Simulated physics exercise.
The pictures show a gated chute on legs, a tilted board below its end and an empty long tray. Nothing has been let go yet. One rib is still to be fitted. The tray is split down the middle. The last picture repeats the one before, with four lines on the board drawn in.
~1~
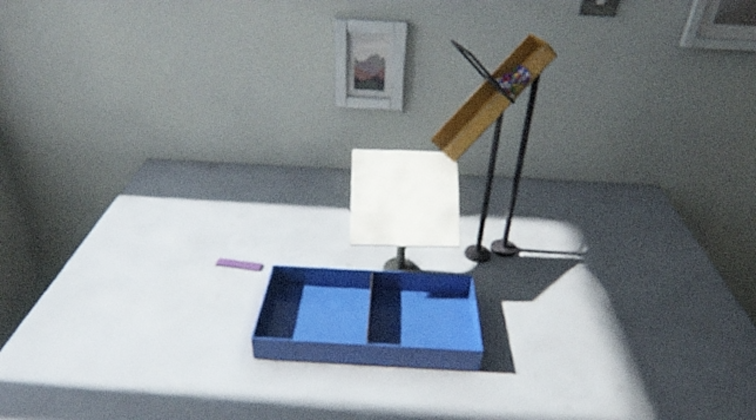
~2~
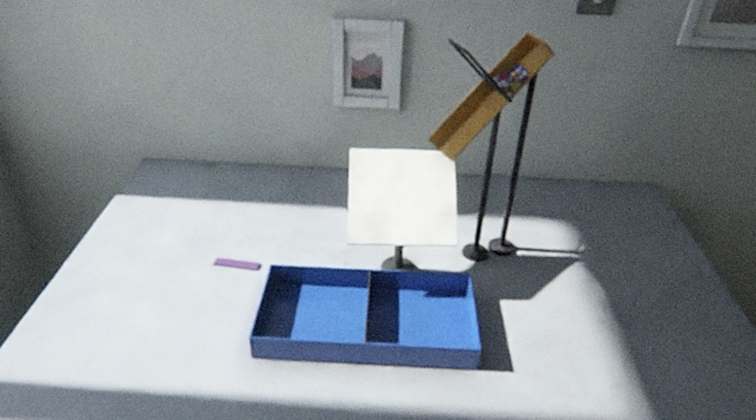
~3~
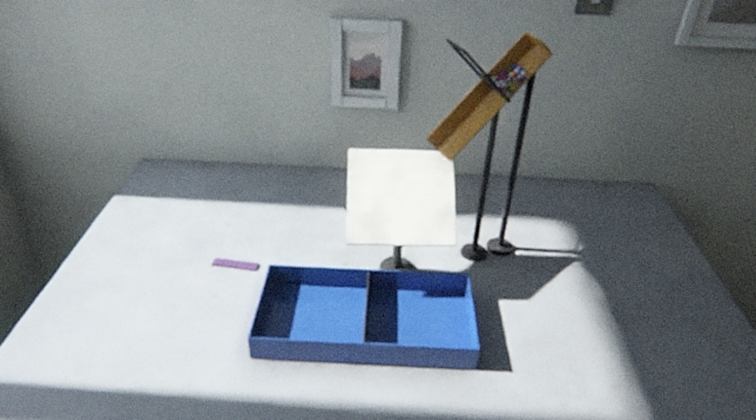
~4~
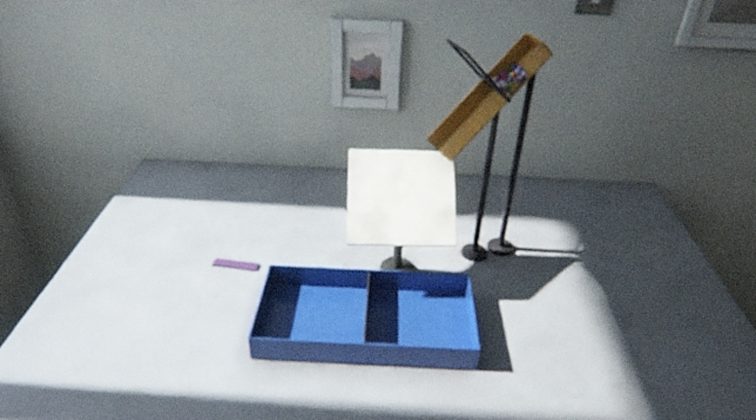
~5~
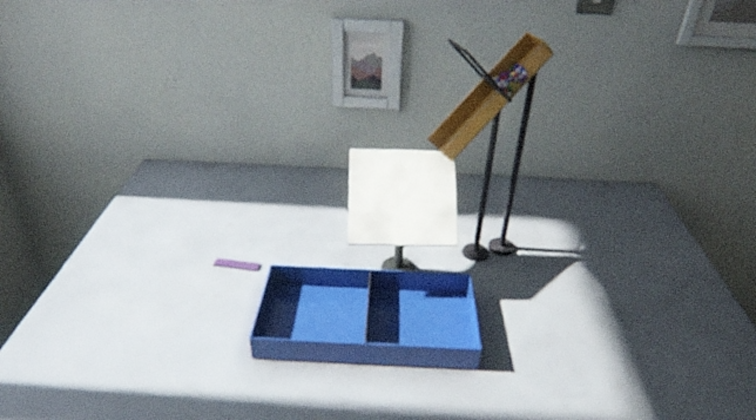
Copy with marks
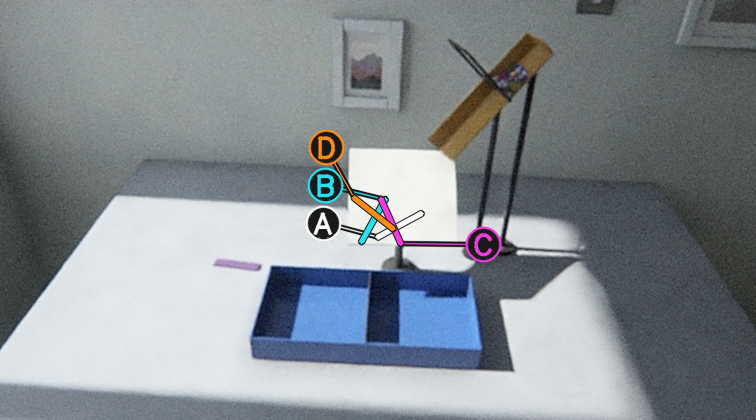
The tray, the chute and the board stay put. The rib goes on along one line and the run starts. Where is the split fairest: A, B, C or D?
Line B does it best.
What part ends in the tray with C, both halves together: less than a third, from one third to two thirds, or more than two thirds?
Line C gives more than two thirds.
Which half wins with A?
More lands on the left.
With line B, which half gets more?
The left half.
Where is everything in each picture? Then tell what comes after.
In the first picture, load behind the gate at (509, 81), round plastic beads; lip of the chute at (447, 156), sloping fairly steeply.
In the second picture, middle of the board at (403, 196), tilted fairly steeply; middle of its low edge at (403, 245); of its high edge at (403, 150).
In the third picture, front corners of the tray at (248, 337) and (479, 349); front end of its middle wall at (363, 343); gate still shut at (487, 80).
In the fourth picture, middle of the load at (505, 80); lip at (443, 156).
In the fifth picture, middle of the load at (506, 79); lip at (444, 155).
On the marked copy, line A from (421, 213) to (377, 237); line B from (385, 199) to (361, 241); line C from (381, 199) to (400, 243); line D from (354, 198) to (392, 228).
Choosing A, of what is caught, all in the left half, none in the right.
Choosing B, of what is caught, about two thirds in the left half, about a third in the right.
Choosing C, of what is caught, a stray few in the left half, nearly all in the right.
Choosing D, of what is caught, a stray few in the left half, nearly all in the right.
